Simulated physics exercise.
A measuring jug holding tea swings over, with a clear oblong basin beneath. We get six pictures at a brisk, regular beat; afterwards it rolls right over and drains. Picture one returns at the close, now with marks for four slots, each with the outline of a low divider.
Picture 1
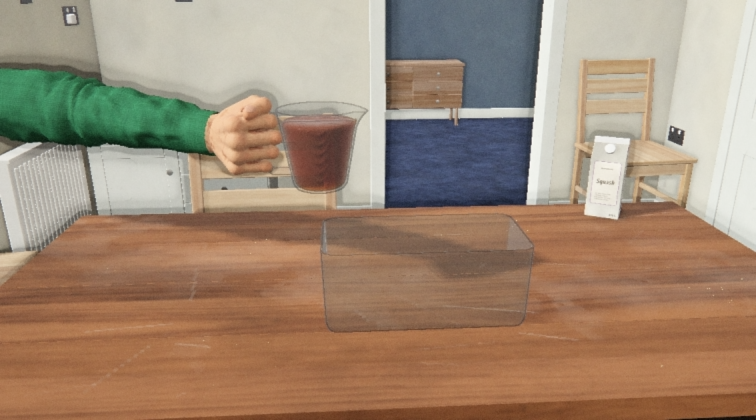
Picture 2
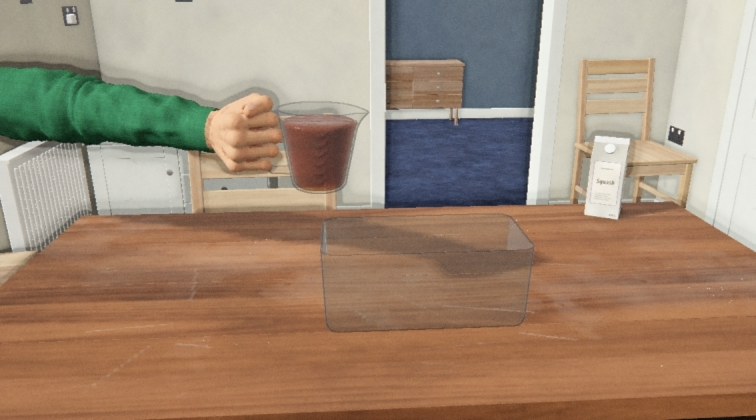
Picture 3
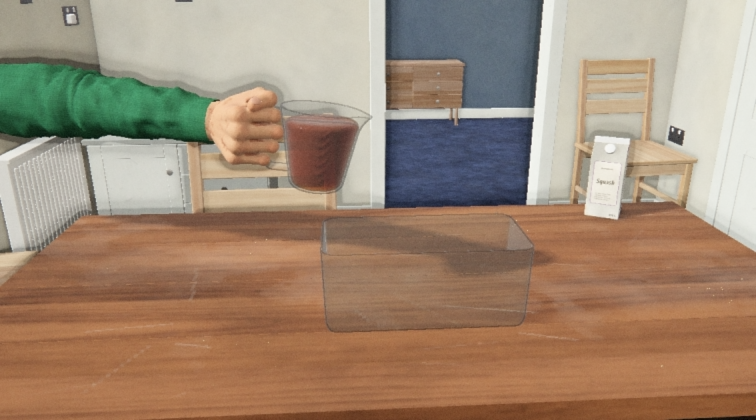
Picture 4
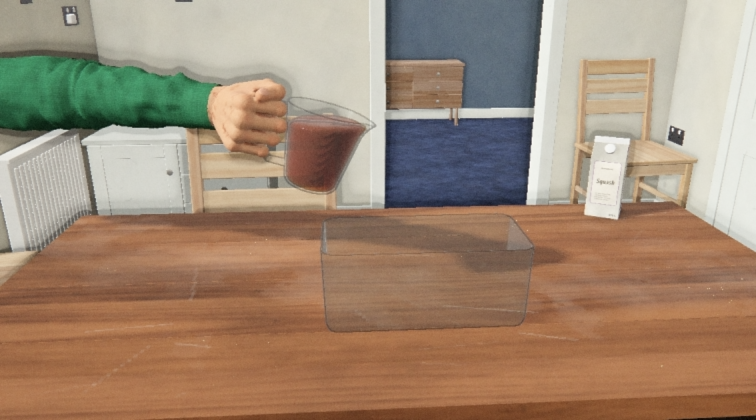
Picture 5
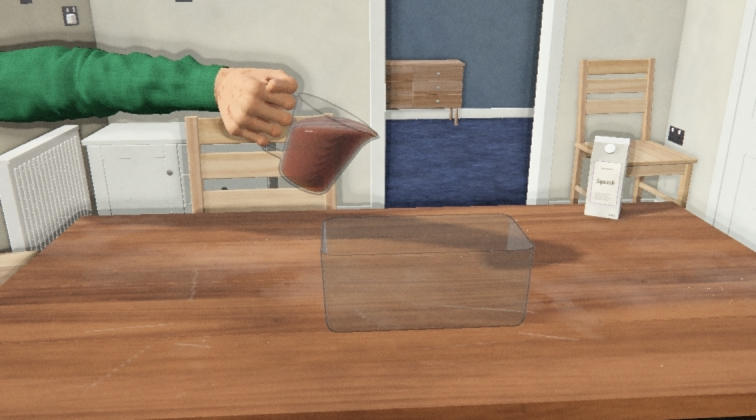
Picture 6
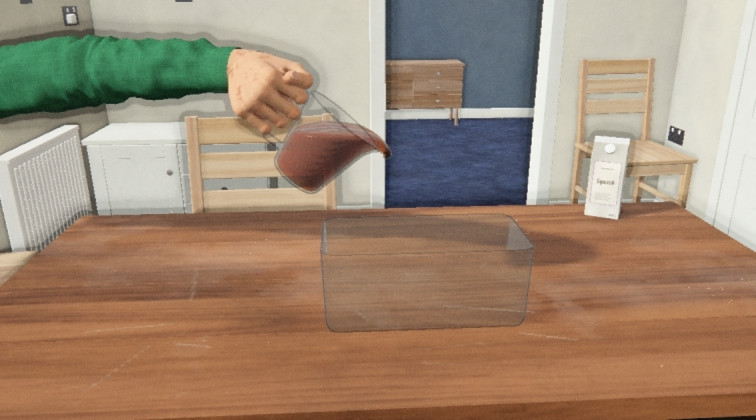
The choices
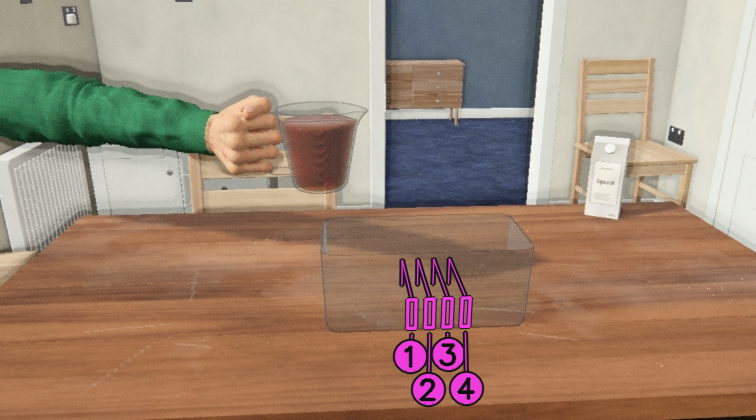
A green-sleeved arm holding a clear jug of reddish-brown liquid above an empty clear basin, gradually tilting it rightward until liquid crosses the lip.
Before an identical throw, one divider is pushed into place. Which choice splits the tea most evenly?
Place 1 does it best.
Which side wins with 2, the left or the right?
The left side.
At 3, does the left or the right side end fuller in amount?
More ends on the left.
On the marked copy, 1 at (411, 334); 2 at (429, 333); 3 at (447, 333); 4 at (465, 332).
With 1, about 52 % ends left of the wall and 46 % right of it; 3 % is lost outside.
With 2, about 80 % ends left of the wall and 18 % right of it; 3 % is lost outside.
With 3, about 91 % ends left of the wall and 6 % right of it; 3 % is lost outside.
With 4, about 93 % ends left of the wall and 6 % right of it.
